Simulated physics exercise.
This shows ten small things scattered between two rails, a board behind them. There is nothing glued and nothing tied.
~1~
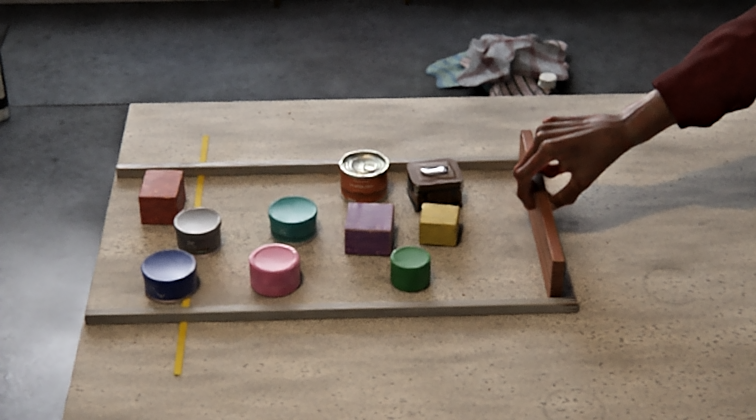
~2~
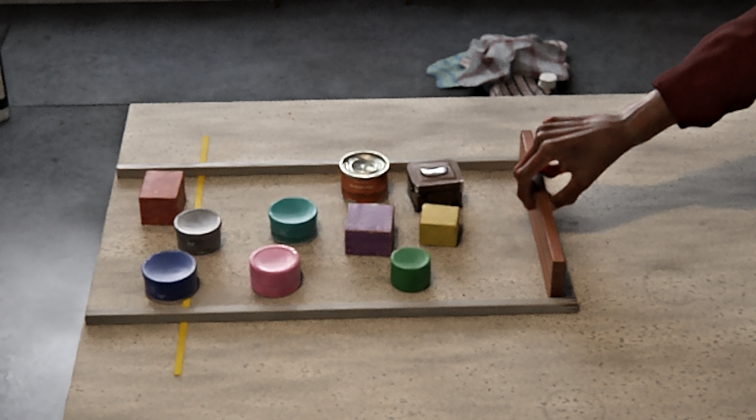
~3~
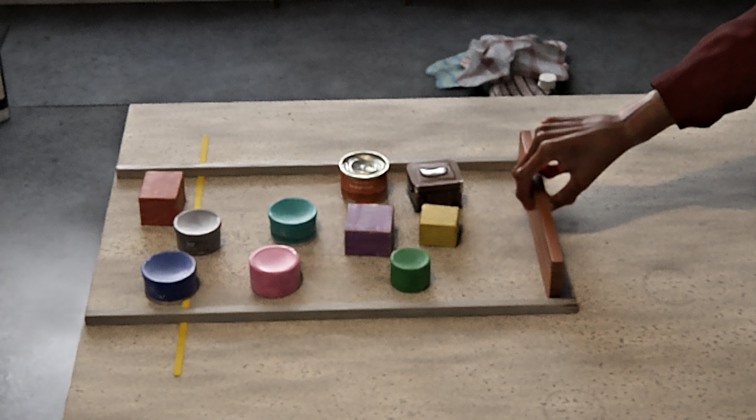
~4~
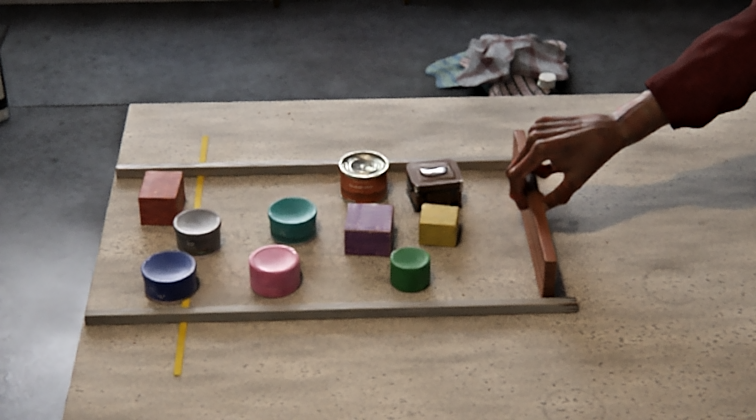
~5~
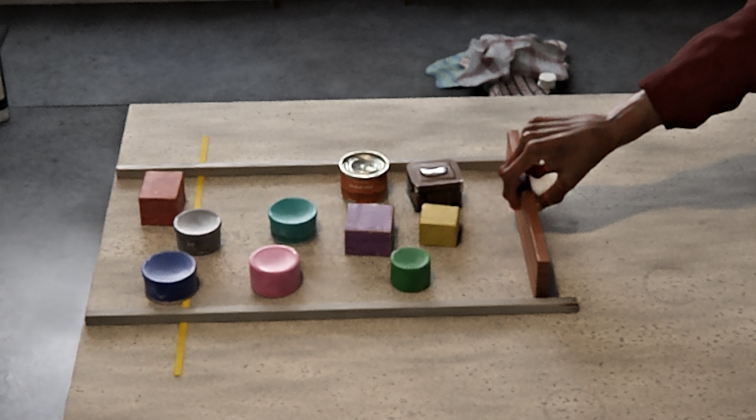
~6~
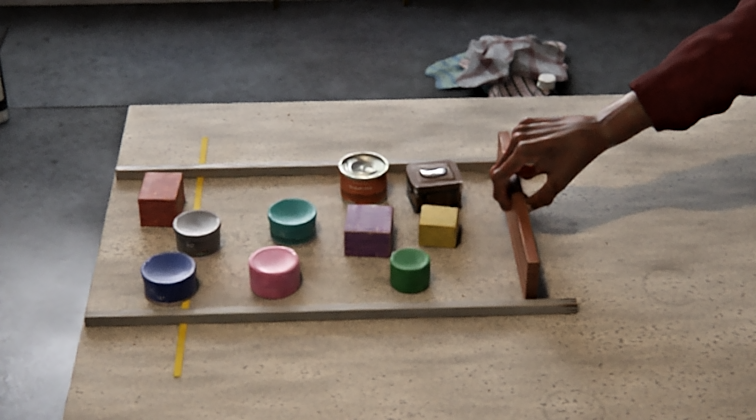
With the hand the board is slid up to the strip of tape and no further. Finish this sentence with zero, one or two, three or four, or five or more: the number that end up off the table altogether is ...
The number that end up off the table altogether is three or four.
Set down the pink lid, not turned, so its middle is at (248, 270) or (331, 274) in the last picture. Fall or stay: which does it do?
In the two tries the pink lid is not knocked off and is not knocked off, in that order.
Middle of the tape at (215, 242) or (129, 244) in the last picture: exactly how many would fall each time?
Floor count: 1; 7.
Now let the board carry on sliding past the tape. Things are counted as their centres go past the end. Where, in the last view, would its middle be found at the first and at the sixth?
Pixels, in order: Around (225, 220), around (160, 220).
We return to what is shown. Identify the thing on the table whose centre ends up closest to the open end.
It's the blue tin.
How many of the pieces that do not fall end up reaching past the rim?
So the number is 2.
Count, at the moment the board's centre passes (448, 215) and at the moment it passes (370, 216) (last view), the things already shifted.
First 2, then 6.
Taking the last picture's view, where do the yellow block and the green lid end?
Close to (174, 234); the other close to (168, 271).
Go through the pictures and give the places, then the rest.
Red block (162, 197); blue tin (170, 277); grey pot (198, 233); board (540, 211); tape (193, 241), in the first frame.
Blue tin (170, 277); board (540, 212), in the second frame.
Grey pot (198, 234); orange tin (364, 179), in the third frame.
Red block (162, 198); pink lid (275, 271), in the fourth frame.
Blue tin (170, 278); green lid (410, 269), in the fifth frame.
Red block (162, 200); blue tin (170, 279); grey pot (198, 235); board (517, 213); tape (193, 242), in the sixth frame.
Soon after, none off yet; red block at rest near (162, 200); blue tin at rest near (170, 279); grey pot at rest near (198, 235).
Then, none off yet; red block at rest near (162, 200); blue tin at rest near (170, 279); grey pot moved a little near (176, 239).
Further on, none off yet; red block moved about its own width near (124, 193); blue tin moved about its own width near (124, 283); grey pot moved about its own width near (132, 252).
At rest, the number that fall off is three or four; fallen, turquoise tin, grey pot and red block.
